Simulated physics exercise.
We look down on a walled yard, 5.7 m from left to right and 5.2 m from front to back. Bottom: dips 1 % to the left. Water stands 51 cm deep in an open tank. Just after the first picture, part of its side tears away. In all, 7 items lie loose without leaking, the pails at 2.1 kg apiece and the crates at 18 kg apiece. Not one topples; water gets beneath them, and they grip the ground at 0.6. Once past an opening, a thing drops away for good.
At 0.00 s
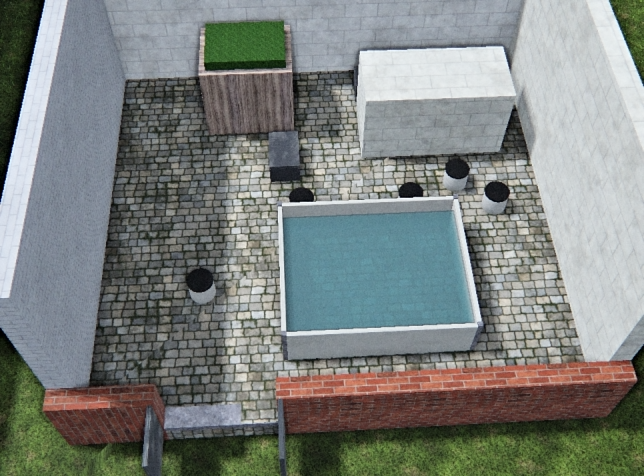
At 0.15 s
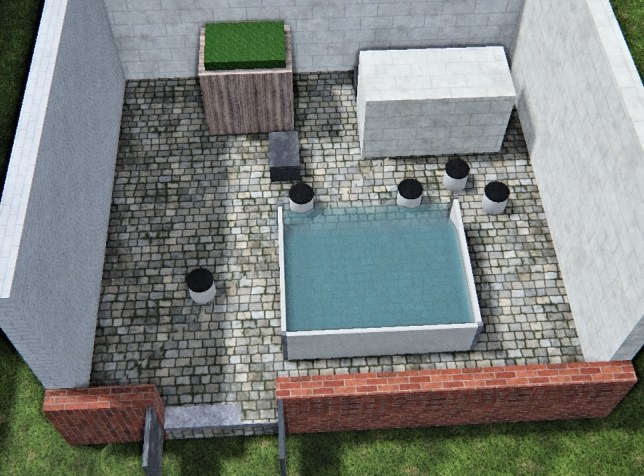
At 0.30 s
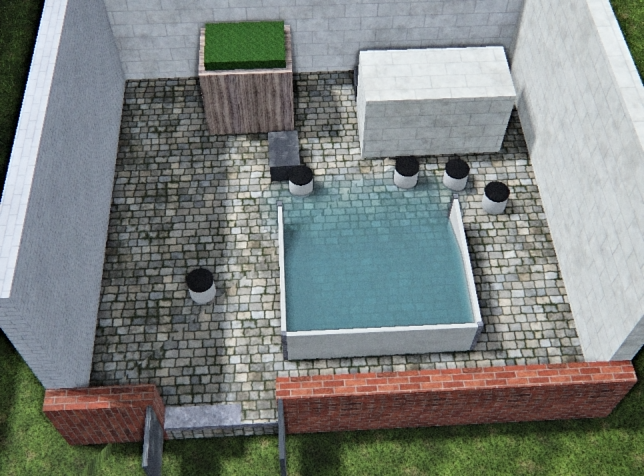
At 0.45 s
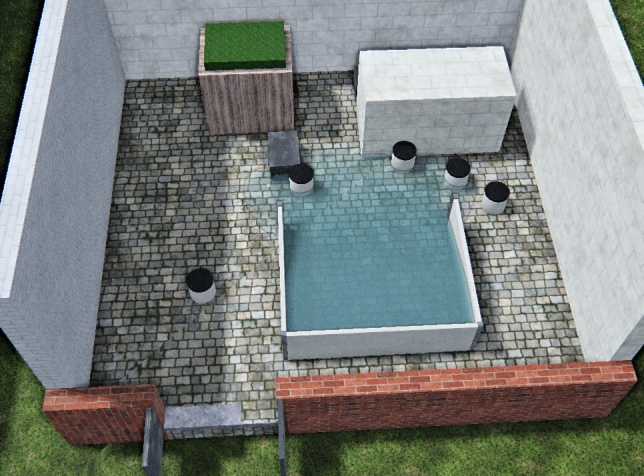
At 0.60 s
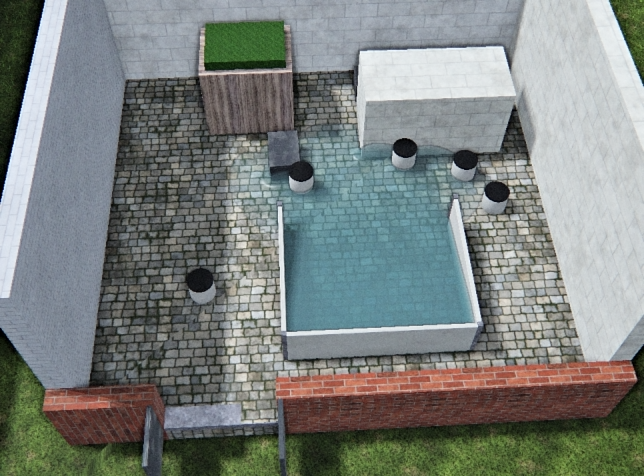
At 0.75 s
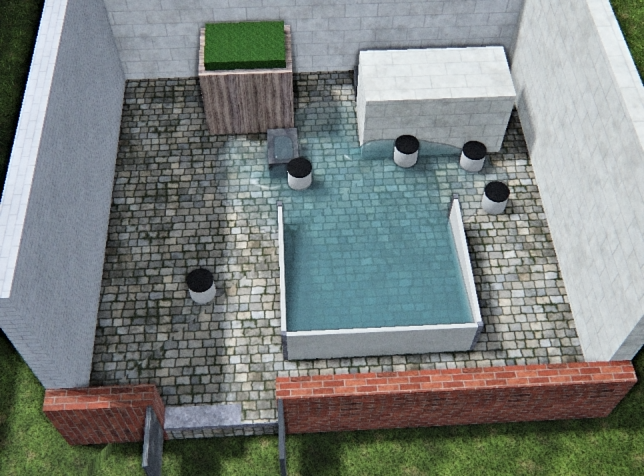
A tank's far wall gives way and water spreads across the paving, pushing several pails back.
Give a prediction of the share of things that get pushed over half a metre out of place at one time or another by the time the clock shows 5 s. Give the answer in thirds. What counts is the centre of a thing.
Two thirds or more.
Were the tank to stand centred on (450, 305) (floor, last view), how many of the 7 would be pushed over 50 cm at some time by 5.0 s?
Then 6.
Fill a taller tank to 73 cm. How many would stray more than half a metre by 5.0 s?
Then 7 of them.
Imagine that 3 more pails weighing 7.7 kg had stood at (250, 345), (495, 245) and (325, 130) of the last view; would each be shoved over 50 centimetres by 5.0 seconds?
Result, in sequence: Below the mark / below the mark / above the mark.
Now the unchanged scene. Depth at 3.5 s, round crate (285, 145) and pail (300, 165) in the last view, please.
12 and 3 cm.
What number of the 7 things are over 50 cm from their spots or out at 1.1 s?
At that moment it comes to 3.
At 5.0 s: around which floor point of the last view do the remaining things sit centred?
The average lands around (323, 294).
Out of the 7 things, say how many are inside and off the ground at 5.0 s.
At that time the total is 4.
After 1.1 s 3 of 7 are over 50 cm from their spots; 3 afloat.
After 2.2 s 4 of 7 are over 50 cm from their spots; 3 afloat.
After 3.5 s 6 of 7 are over 50 cm from their spots; 4 afloat.
After 5.0 s 6 of 7 are over 50 cm from their spots, and 6 have been at some point; 4 afloat.
